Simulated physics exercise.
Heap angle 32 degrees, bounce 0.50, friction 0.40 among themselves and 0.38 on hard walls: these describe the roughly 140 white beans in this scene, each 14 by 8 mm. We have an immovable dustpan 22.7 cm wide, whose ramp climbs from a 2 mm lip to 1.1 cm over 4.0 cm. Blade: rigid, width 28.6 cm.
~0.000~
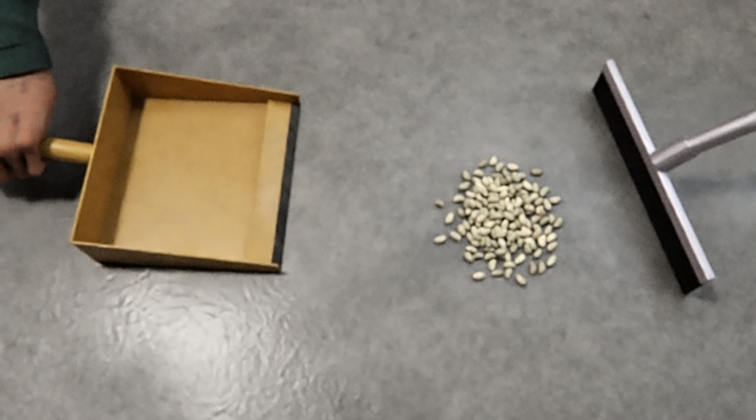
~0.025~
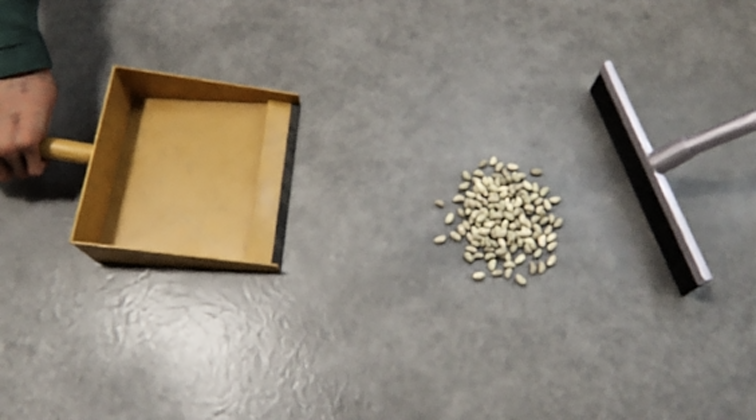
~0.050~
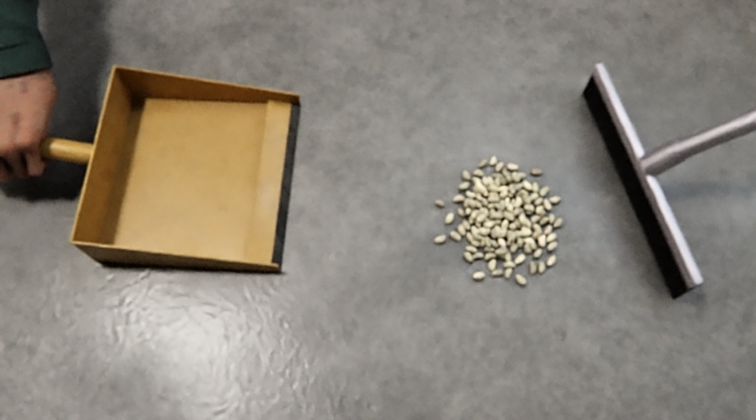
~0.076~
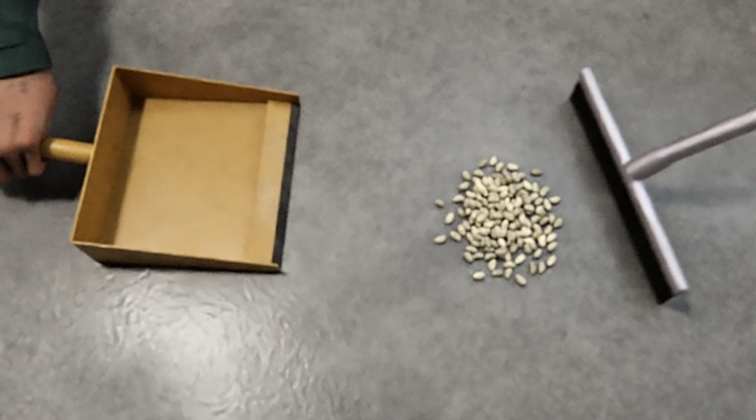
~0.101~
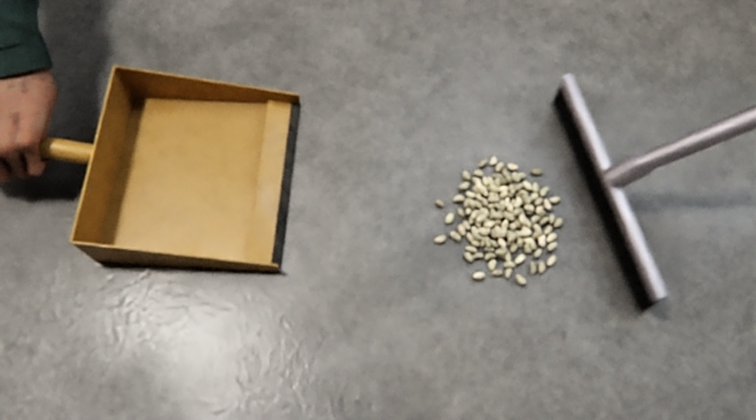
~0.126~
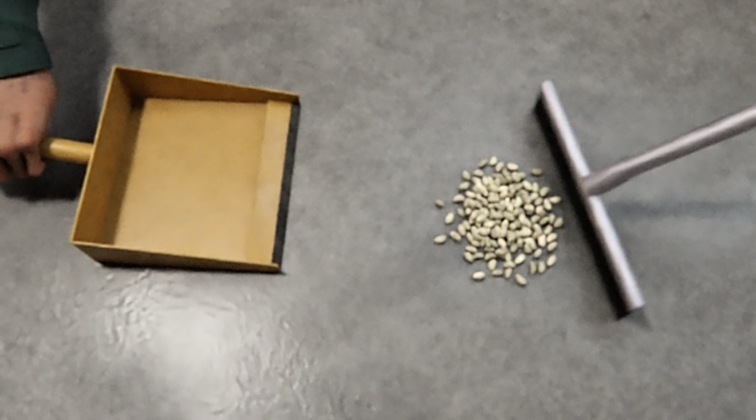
A long, pale-framed squeegee with a dark blade on a pale handle slides leftward and slightly down the view across a mottled grey floor, seen from above by a still camera. Left of it lies a loose heap of small whitish beans, and at far left a hand in a dark green sleeve holds a tan dustpan. The blade closes up to the heap's right edge, while the beans, hand and pan stay still.
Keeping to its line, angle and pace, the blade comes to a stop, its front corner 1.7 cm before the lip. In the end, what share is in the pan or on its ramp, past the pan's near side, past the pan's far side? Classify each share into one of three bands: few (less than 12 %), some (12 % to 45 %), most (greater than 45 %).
Classification: Pan - some, near side - most, far side - few.
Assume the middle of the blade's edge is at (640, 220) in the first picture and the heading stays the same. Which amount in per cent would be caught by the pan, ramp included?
Estimate: ~ 20 %.
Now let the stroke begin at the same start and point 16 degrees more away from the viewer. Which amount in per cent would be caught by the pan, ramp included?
Under that change, roughly 40 in a hundred.
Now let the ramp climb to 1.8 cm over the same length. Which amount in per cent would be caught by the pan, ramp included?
Estimate with the new ramp: Some 15 in a hundred.
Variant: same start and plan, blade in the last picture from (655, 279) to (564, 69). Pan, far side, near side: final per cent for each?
Final per cent - pan 15, far 0, near 30.
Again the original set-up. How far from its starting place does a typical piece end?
Near 36 cm.
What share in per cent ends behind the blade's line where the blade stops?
Some 5 percent of it.
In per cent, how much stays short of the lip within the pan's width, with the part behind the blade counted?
Share: Roughly 20 percent.
Then, at 0.27 s, middle of the blade 20 cm from the lip; 0 % over the lip, far side 0 %, near side 20 %.
After 0.37 s, middle of the blade 10 cm from the lip; 0 % over the lip, far side 0 %, near side 45 %.
After 0.60 s, middle of the blade 6 cm from the lip; 25 % over the lip, far side 0 %, near side 60 %.
At rest (2.8 s), pan 20 %, near side 60 %, far side 0 %, in front of the lip or behind the blade 20 %.
